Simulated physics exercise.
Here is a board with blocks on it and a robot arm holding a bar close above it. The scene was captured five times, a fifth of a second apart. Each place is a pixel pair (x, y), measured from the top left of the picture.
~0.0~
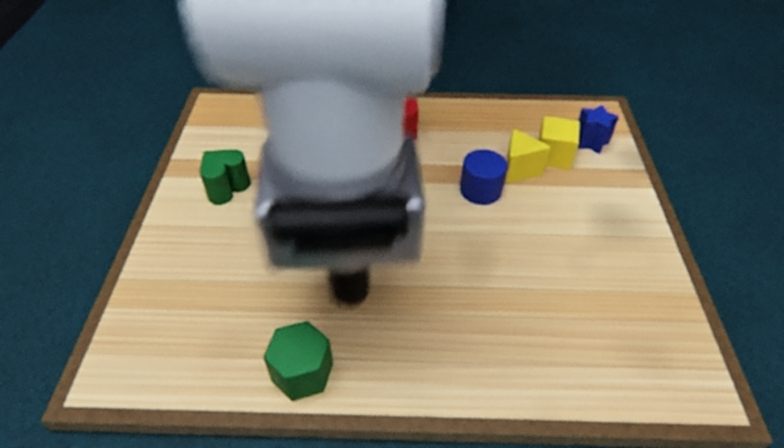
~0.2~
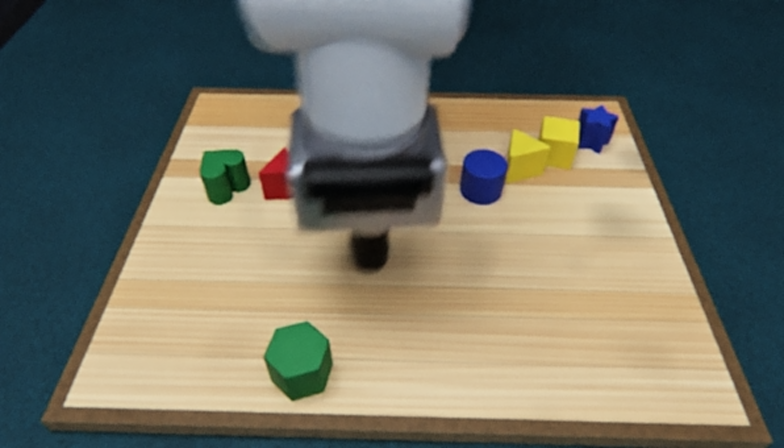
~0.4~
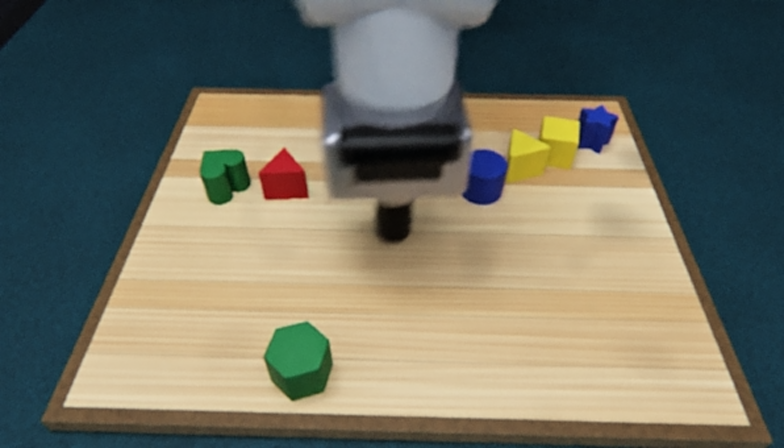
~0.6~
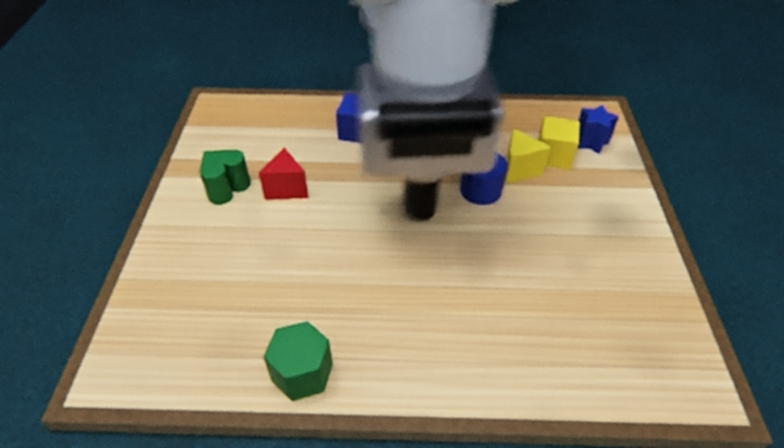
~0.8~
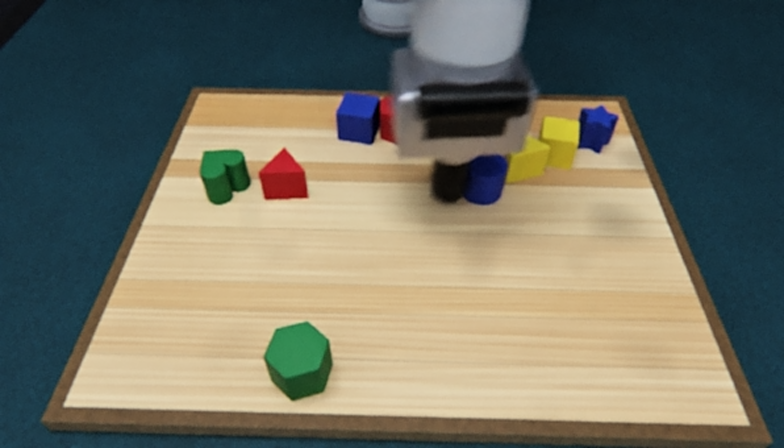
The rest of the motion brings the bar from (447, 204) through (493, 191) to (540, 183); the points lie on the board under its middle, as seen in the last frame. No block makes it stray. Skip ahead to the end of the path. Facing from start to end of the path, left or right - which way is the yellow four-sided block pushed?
It shifts to the left.
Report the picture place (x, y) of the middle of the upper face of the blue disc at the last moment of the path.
Close to (587, 158).
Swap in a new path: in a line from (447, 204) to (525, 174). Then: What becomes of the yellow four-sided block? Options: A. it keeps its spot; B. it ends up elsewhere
My pick is B.
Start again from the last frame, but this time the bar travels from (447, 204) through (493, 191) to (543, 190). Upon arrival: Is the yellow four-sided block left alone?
No - that is not the case.
The first path, step by step. One third of the way, bar (481, 183); blue disc (518, 158); yellow three-sided block (539, 140), turned 40° anticlockwise; yellow four-sided block (566, 123).
Two thirds of the way, bar (512, 176); blue disc (553, 159); yellow three-sided block (562, 135), turned 105° anticlockwise; yellow four-sided block (567, 113), turned 30° clockwise; blue star (603, 114).
At the end, bar (543, 171); blue disc (587, 158); yellow three-sided block (563, 135), turned 105° anticlockwise; yellow four-sided block (567, 113), turned 30° clockwise; blue star (603, 114).
